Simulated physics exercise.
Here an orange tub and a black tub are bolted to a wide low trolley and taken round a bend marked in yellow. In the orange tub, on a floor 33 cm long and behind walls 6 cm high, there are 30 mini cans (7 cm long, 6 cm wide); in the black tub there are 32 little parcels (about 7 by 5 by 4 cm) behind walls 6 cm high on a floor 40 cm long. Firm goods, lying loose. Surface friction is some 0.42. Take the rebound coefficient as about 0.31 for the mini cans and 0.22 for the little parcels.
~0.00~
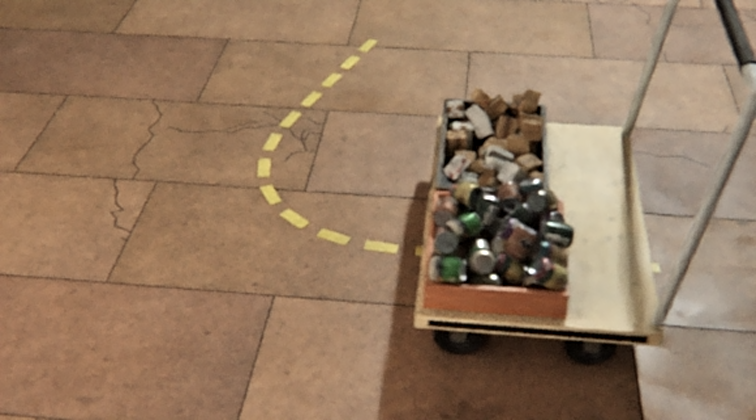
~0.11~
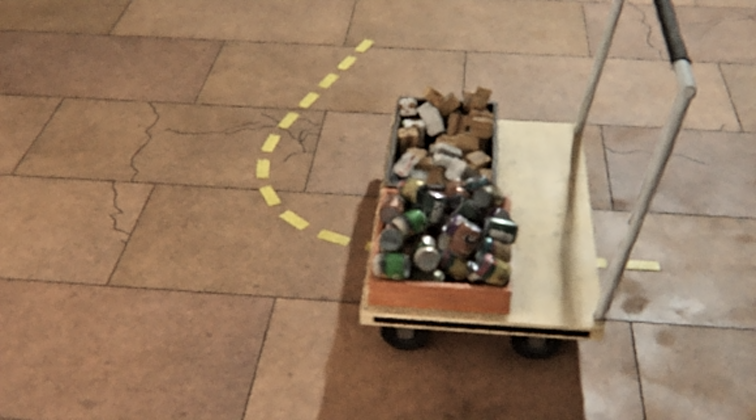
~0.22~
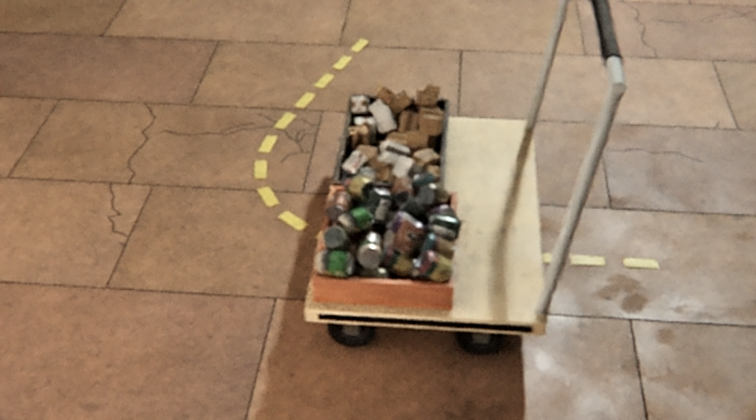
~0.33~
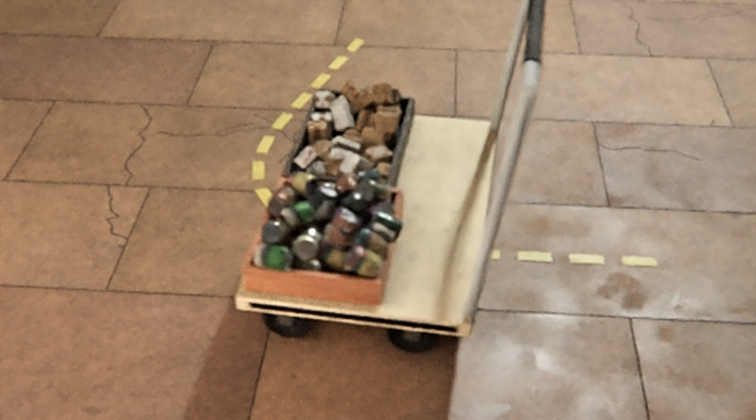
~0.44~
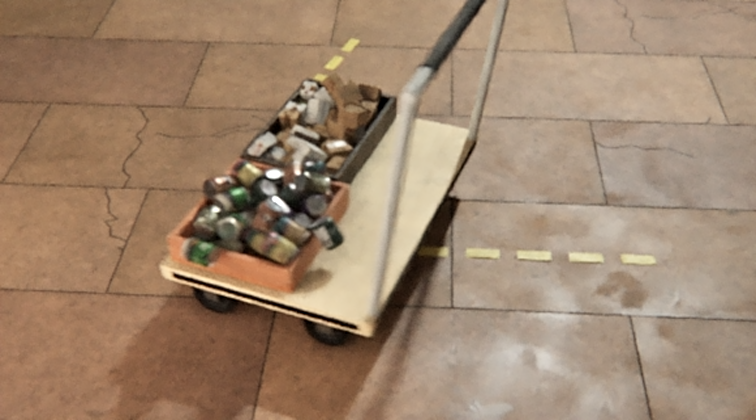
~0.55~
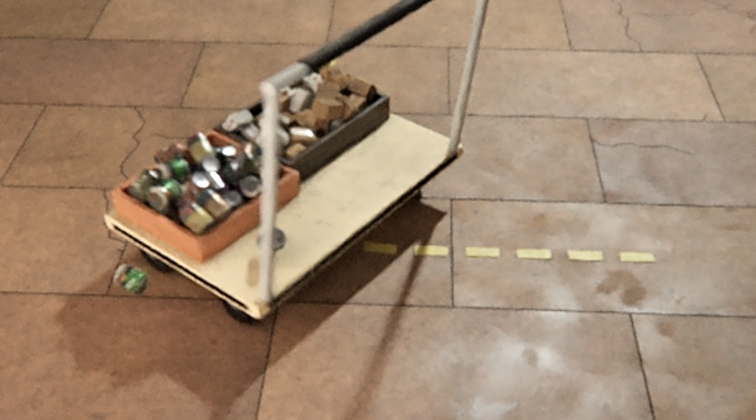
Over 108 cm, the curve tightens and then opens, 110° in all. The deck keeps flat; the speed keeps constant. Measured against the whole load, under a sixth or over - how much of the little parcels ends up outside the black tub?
I would say below a sixth.
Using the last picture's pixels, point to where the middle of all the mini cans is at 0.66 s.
In the last view they're centred near (165, 150).
After 0.66 s, orange tub 28 in, 2 out and black tub 32 in, 0 out.
After 0.84 s, orange tub 24 in, 6 out and black tub 32 in, 0 out.
After 1.11 s, orange tub 20 in, 10 out and black tub 32 in, 0 out.
When it is over (at 1.56 s), orange tub 20 in, 10 out and black tub 32 in, 0 out. Asked share, 0 of 32, 0 per cent.
